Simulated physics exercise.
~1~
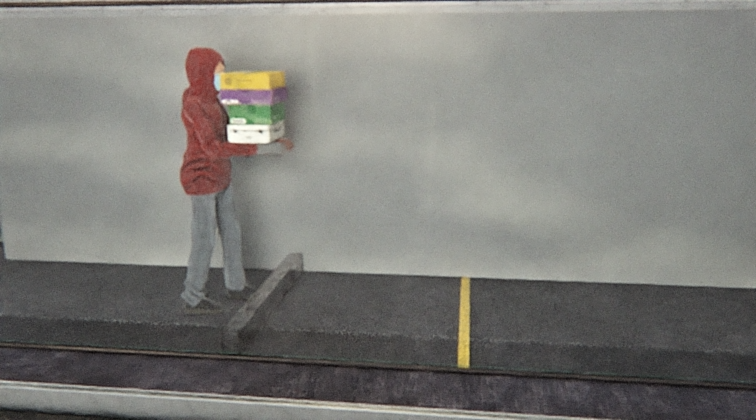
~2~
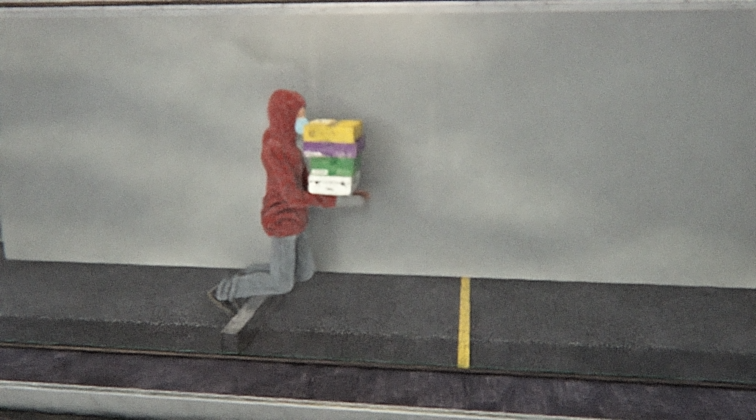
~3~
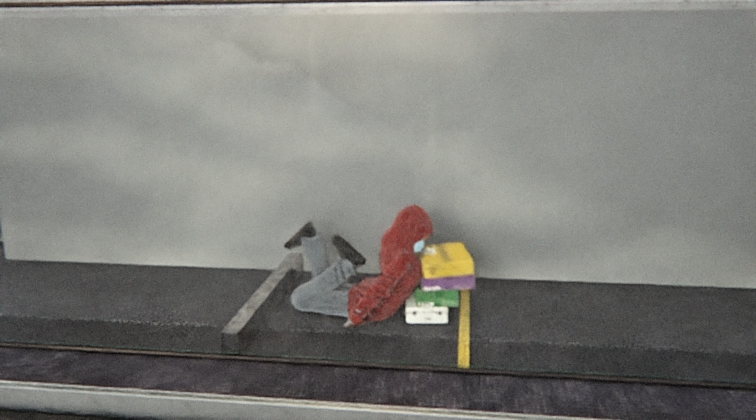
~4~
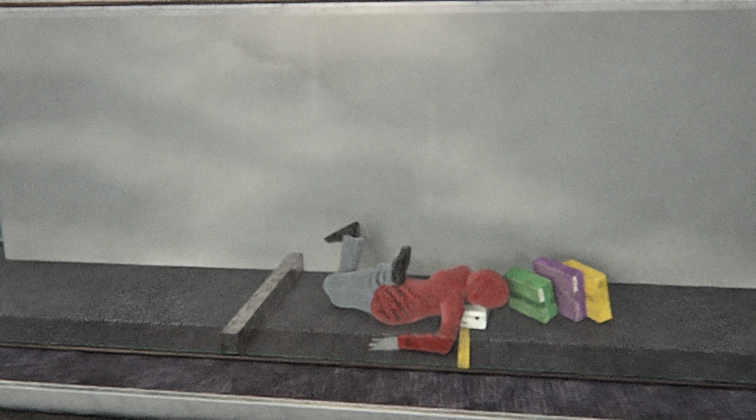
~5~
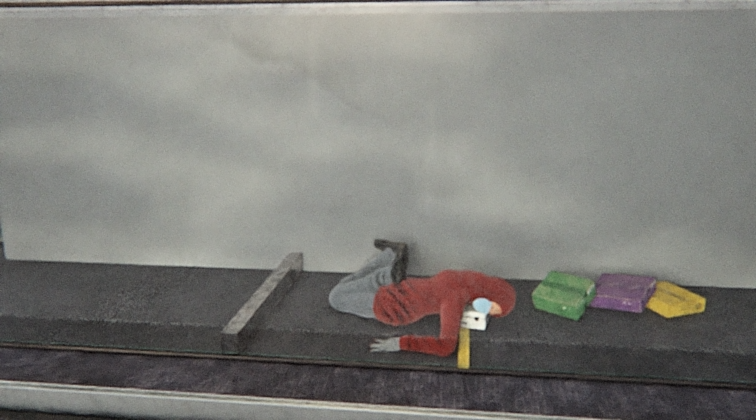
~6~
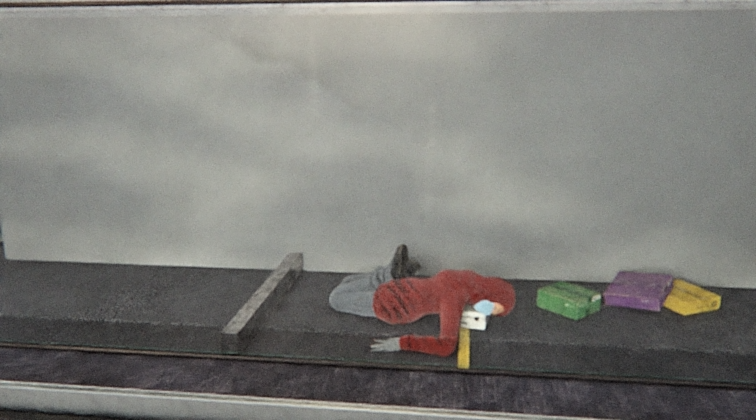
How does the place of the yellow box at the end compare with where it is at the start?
At the start the yellow box is on top of the stack held by the person at the left, and at the end it lies on the dark walkway far to the right, beyond the yellow line and next to the purple box.
